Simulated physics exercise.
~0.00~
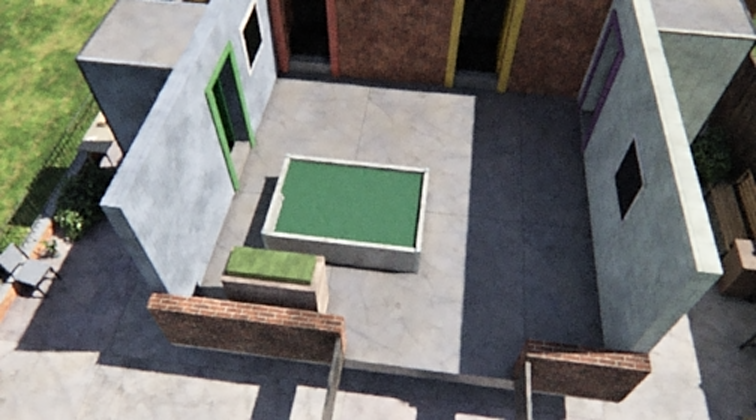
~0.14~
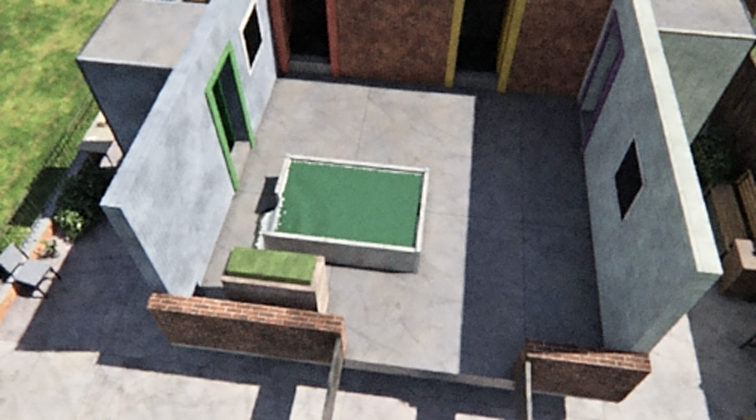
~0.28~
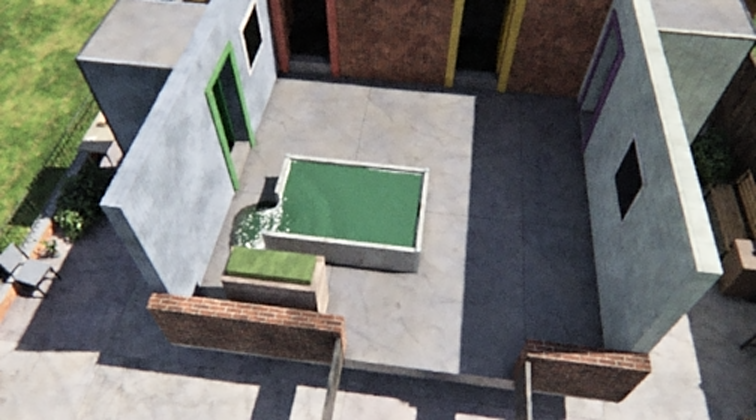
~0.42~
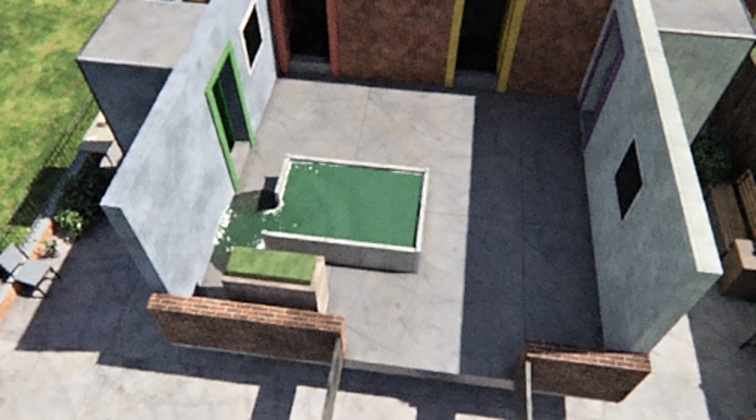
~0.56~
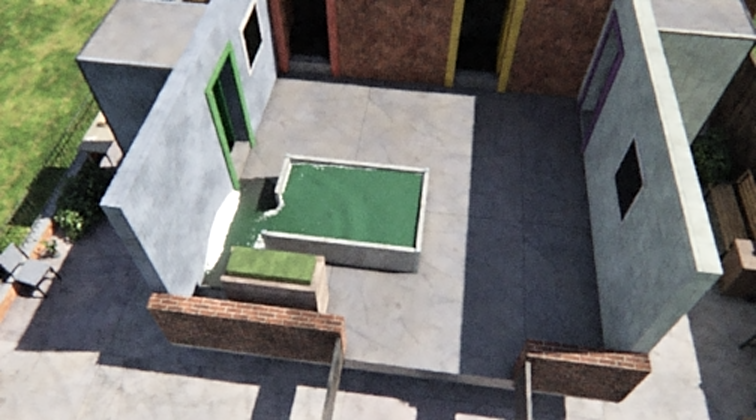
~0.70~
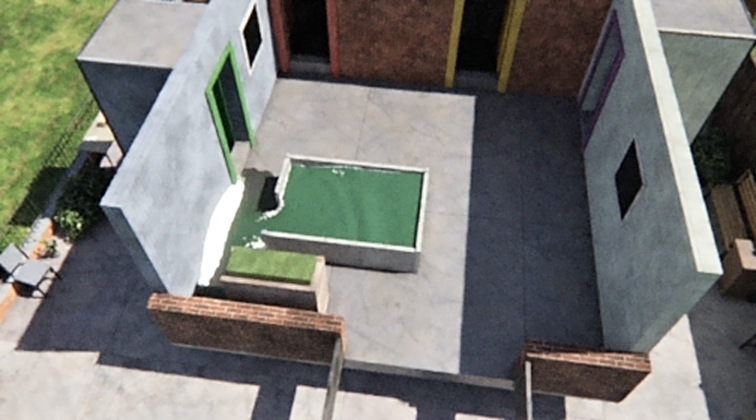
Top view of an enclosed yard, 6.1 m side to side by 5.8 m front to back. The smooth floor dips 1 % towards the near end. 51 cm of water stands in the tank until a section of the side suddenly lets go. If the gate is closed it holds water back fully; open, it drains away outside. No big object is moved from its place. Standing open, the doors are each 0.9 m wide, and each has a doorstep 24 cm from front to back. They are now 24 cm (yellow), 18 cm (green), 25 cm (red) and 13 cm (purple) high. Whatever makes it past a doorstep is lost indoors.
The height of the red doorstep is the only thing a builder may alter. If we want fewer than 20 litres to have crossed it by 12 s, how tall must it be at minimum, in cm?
It needs to be roughly 8.5 cm tall.
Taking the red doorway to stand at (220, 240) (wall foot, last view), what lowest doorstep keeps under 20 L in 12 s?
Roughly 31 cm.
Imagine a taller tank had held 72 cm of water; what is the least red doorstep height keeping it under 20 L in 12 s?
Some 14.5 cm.
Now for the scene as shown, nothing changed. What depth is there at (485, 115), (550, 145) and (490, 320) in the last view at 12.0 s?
2, 5 and 4 cm, respectively.
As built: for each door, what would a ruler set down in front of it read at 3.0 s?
Depth (cm): Yellow 0 / green 8 / red 16 / purple 0.
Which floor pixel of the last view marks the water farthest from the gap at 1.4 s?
Near (260, 126).
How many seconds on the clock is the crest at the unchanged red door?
3.0 s.
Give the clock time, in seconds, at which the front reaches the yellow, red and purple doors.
The yellow door at 4.0 seconds, the red door at 2.4 seconds, the purple door at 6.5 seconds.
After 1.4 s water covers 10 % of the floor, deepest (42 cm) near (188, 322); it has not reached the red door.
After 3.0 s water covers 35 % of the floor, deepest (35 cm) near (188, 322); 16 cm at the red door, 0 litres in over its 25 cm doorstep.
After 12.0 s water covers 95 % of the floor, deepest (10 cm) near (188, 322); 4 cm at the red door, 0 litres in over its 25 cm doorstep.
At the red door as built, the water arrived by 2.5 s and peaked near 16 cm at 3.0 s.
Run again over the same 12 s with other heights there, 34 litres in over 7.5 cm, 7 litres over 10.5 cm. The limit of 20 litres is kept from about 8.5 cm up.
